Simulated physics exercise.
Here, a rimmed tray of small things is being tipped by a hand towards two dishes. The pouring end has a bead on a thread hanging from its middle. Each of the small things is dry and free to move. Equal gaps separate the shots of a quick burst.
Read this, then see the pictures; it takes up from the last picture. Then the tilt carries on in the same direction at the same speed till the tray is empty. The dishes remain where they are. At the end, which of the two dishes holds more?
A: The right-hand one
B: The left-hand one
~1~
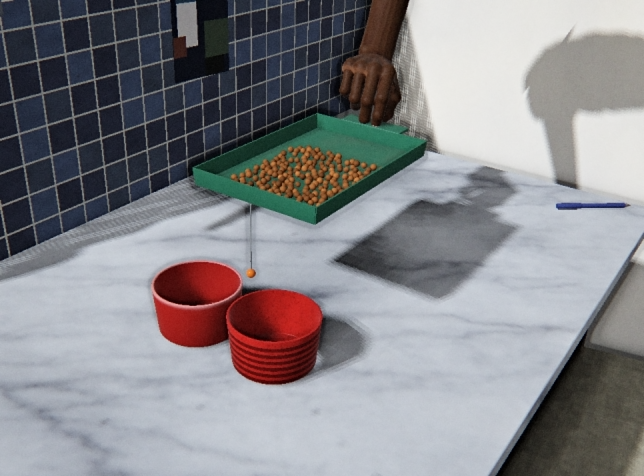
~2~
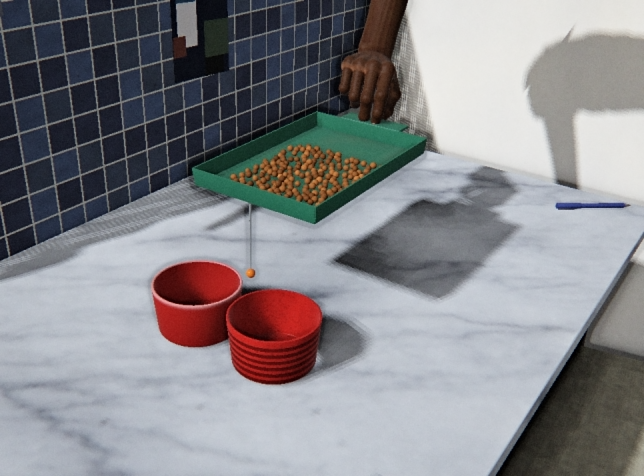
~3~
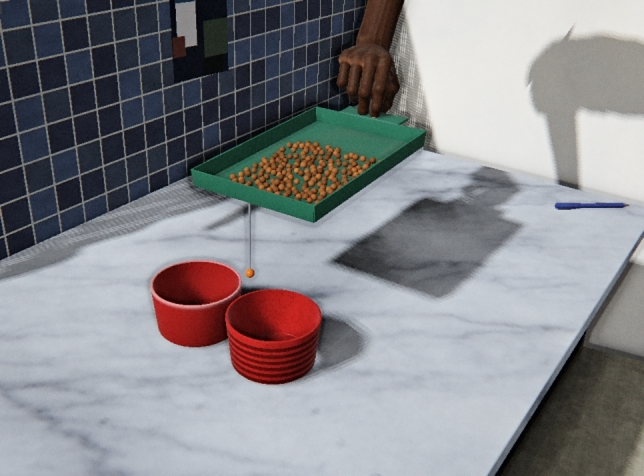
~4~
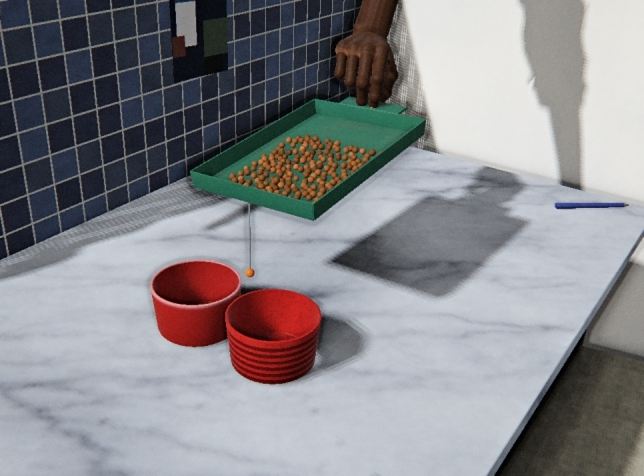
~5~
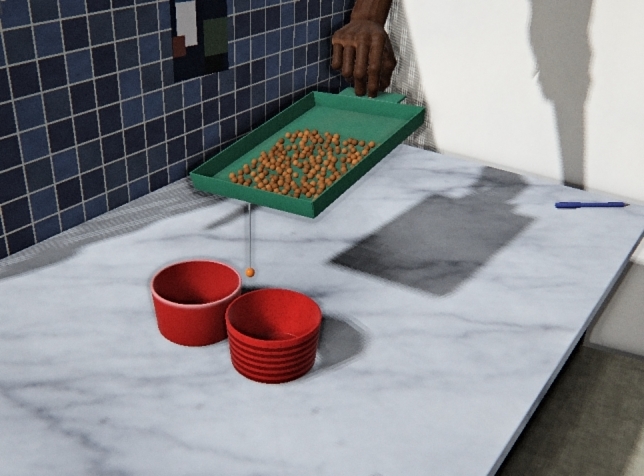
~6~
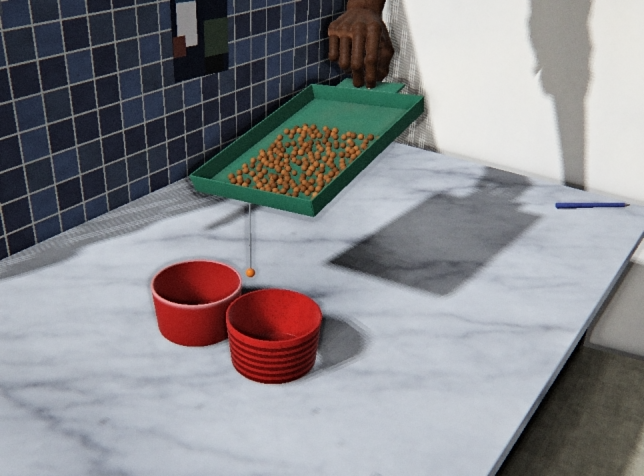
The left-hand one.
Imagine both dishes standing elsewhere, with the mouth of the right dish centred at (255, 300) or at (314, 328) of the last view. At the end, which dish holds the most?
Note: Try one - the dish on the left side; try two - the dish on the left side.
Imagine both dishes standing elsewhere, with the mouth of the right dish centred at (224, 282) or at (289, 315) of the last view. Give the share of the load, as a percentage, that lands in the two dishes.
It comes to about 80 per cent the first time and about 80 per cent the second.
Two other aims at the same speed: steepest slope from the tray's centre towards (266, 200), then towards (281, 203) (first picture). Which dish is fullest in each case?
Results - the dish on the right side first, the dish on the right side second.
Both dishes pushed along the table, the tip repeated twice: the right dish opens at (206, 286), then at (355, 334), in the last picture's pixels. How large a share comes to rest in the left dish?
10 %, 0 %.
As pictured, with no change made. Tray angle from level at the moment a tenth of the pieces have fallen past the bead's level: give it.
That happens at close to 105 degrees.
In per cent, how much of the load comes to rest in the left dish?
I'd put that share near 90 per cent.
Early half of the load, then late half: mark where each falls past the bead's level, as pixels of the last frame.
For the early half I get (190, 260), and for the late half (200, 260).
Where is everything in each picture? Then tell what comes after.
Corners of the pouring end near (195, 168) and (316, 206), level; middle of the load near (303, 177), cereal balls; left dish near (167, 320); right dish near (245, 356); bead on its thread near (251, 273), in the first picture.
Corners of the pouring end near (195, 168) and (315, 206), level; middle of the load near (302, 176), in the second picture.
Corners of the pouring end near (193, 169) and (314, 205), tipped barely, lowest at the left corner; middle of the load near (302, 173), in the third picture.
Corners of the pouring end near (193, 171) and (312, 203), tipped a little, lowest at the left corner; middle of the load near (301, 169), in the fourth picture.
Corners of the pouring end near (192, 173) and (311, 201), tipped a little, lowest at the left corner; middle of the load near (301, 166), in the fifth picture.
Corners of the pouring end near (192, 175) and (310, 200), tipped a little, lowest at the left corner; middle of the load near (299, 163); left dish near (167, 319); right dish near (245, 355), in the sixth picture.
Shortly afterwards, tray tipped steeply; the whole lot on the tray.
Next, tray tipped right over; all but a few on the tray; only a few in the left dish; only a few outside both; only a few in the air.
Some moments later, tray tipped past a quarter turn; only a few in the right dish; the bulk in the left dish; a little outside both.
In the end, tray tipped past a quarter turn; only a few in the right dish; the bulk in the left dish; a little outside both.
